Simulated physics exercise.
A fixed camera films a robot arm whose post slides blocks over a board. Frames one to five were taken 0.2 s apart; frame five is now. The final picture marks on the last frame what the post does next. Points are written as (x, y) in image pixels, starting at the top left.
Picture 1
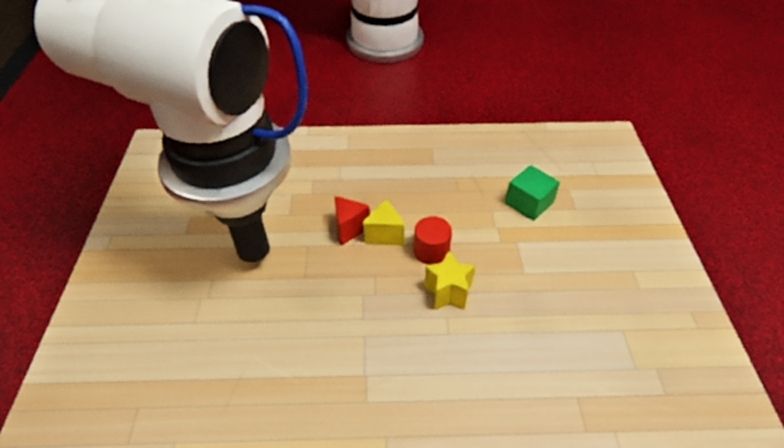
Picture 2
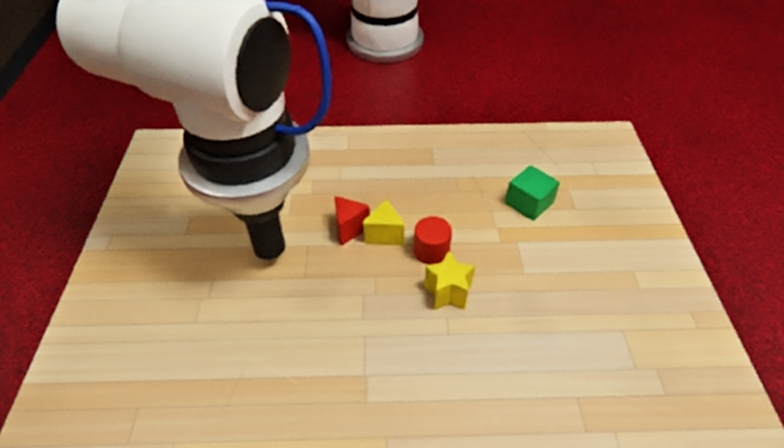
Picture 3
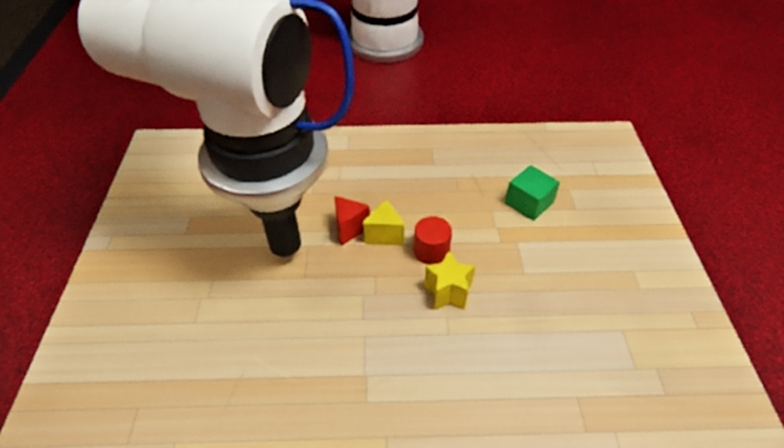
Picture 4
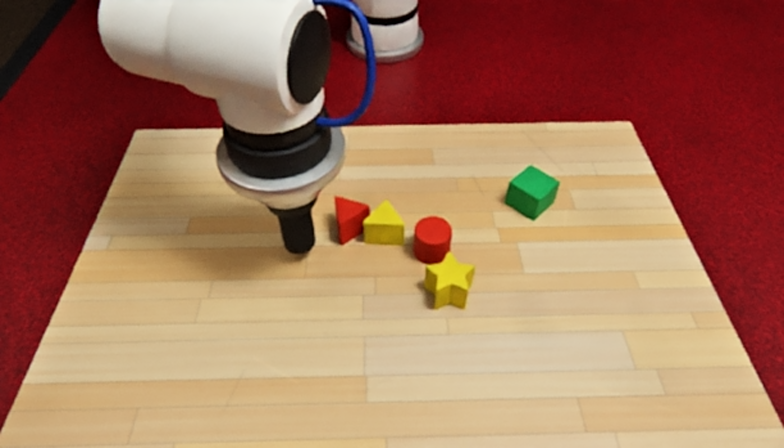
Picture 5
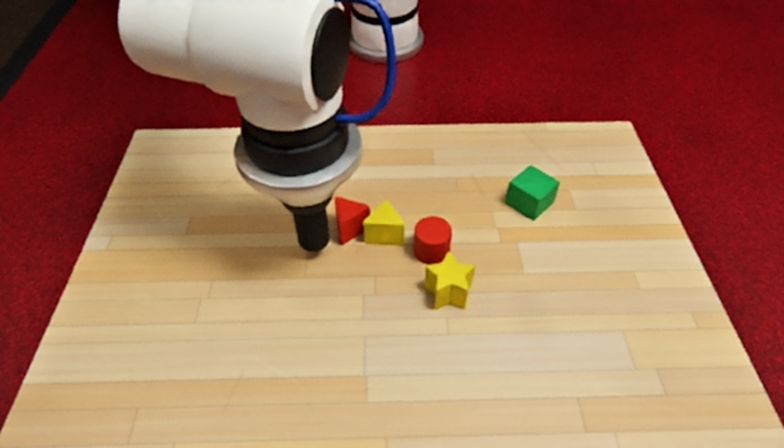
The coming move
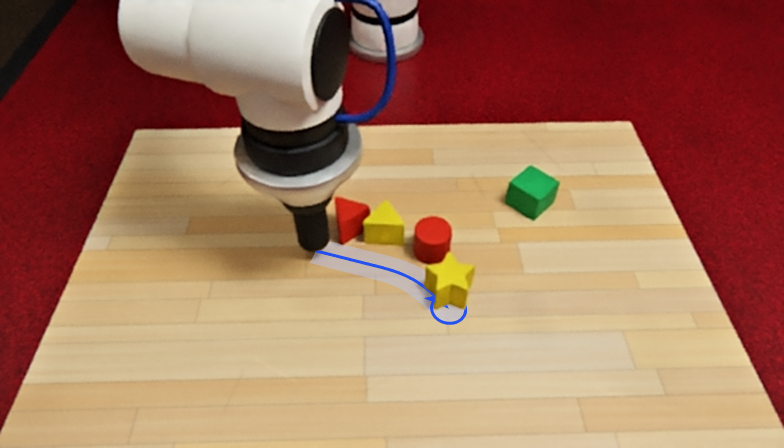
A white robot arm with a blue cable and a black post reaches down over the left side of a light wooden board on a red surface, seen from above at an angle. Beside it sit a red triangular block, a yellow triangular block, a red cylinder and a yellow star, with a green cube farther right. The arm slides its post a short way right, closer to the red triangle, while the blocks and camera stay still.
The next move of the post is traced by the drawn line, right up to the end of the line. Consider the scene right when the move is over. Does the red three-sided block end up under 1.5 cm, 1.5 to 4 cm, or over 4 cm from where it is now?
Less than 1.5 cm.
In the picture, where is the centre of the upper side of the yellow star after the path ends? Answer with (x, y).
It should be at about (486, 290).
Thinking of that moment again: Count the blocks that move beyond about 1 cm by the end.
It should be one, as far as I can tell.
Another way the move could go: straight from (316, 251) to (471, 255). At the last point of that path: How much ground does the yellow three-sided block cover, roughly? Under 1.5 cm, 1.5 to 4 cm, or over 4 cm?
My answer is that it shifts 1.5 to 4 cm.
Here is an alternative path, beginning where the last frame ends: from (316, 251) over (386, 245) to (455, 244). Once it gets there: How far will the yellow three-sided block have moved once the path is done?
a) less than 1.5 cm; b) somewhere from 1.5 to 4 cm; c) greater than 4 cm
c: Greater than 4 cm.
The drawn path runs from (316, 251) through (363, 263) and (410, 278) to (449, 309).
What follows on the original path. One third of the way, post at (363, 252); nothing pushed yet.
Two thirds of the way, post at (411, 267); nothing pushed yet.
At the end, post at (450, 298); red three-sided block not moved; yellow star at (486, 290), turned 50° anticlockwise.
